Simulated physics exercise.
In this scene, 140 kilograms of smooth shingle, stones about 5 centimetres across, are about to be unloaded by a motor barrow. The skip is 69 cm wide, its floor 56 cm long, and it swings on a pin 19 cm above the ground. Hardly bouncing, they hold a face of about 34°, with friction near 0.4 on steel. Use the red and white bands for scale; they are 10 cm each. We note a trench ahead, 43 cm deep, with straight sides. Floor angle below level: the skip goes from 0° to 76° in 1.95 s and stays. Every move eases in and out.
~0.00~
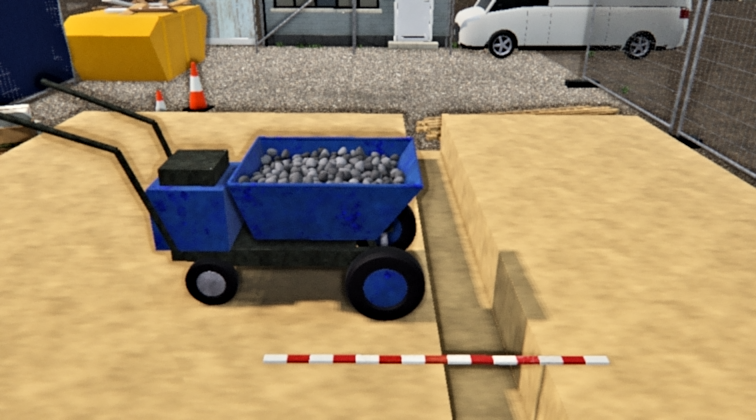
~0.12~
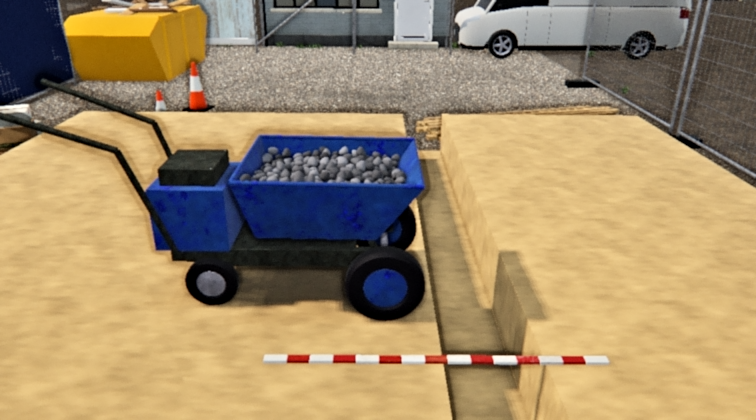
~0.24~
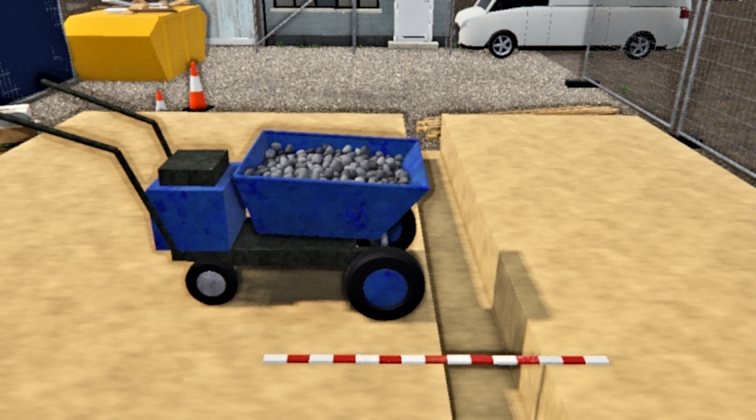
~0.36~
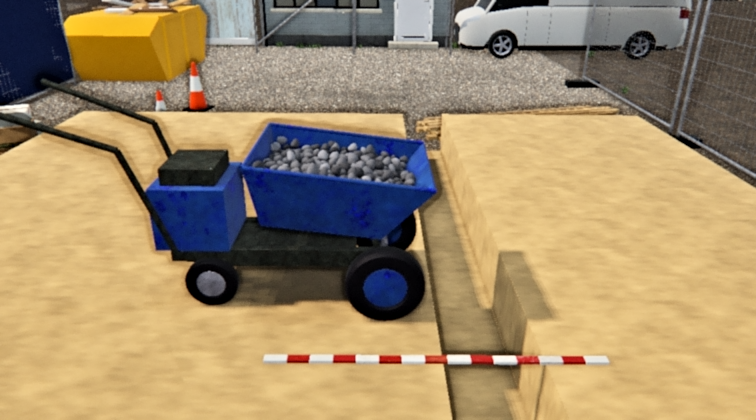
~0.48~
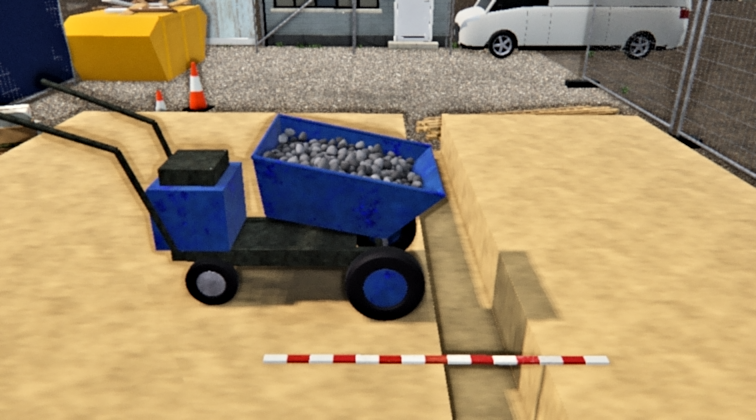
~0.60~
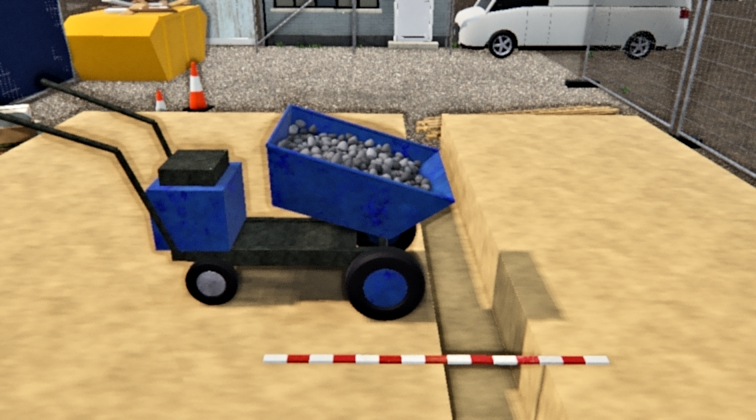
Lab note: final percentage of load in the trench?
Approx. 52 %.
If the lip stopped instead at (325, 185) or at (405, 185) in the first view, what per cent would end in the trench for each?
Estimates: 95 % then 75 %.
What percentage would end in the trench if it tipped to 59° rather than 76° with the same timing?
Near 45 per cent then.
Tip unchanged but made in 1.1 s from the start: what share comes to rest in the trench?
Something close to 40 per cent.
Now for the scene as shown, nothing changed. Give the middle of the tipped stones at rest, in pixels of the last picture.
The middle should be near (503, 330).
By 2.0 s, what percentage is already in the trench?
Around 30 per cent of it, at that instant.
After 1.5 s the floor is at 64°; 95 % in the skip, 4 % in the trench, 1 % past the trench; the foremost stones are at (520, 271).
After 2.0 s the floor is at 76°; 28 % in the skip, 28 % in the trench, 44 % past the trench; the foremost stones are at (641, 282).
After 2.4 s the floor is at 76°; 8 % in the skip, 42 % in the trench, 51 % past the trench; the foremost stones are at (675, 276).
After 4.3 s the floor is at 76°; 0 % in the skip, 52 % in the trench, 48 % past the trench; the foremost stones are at (682, 274).
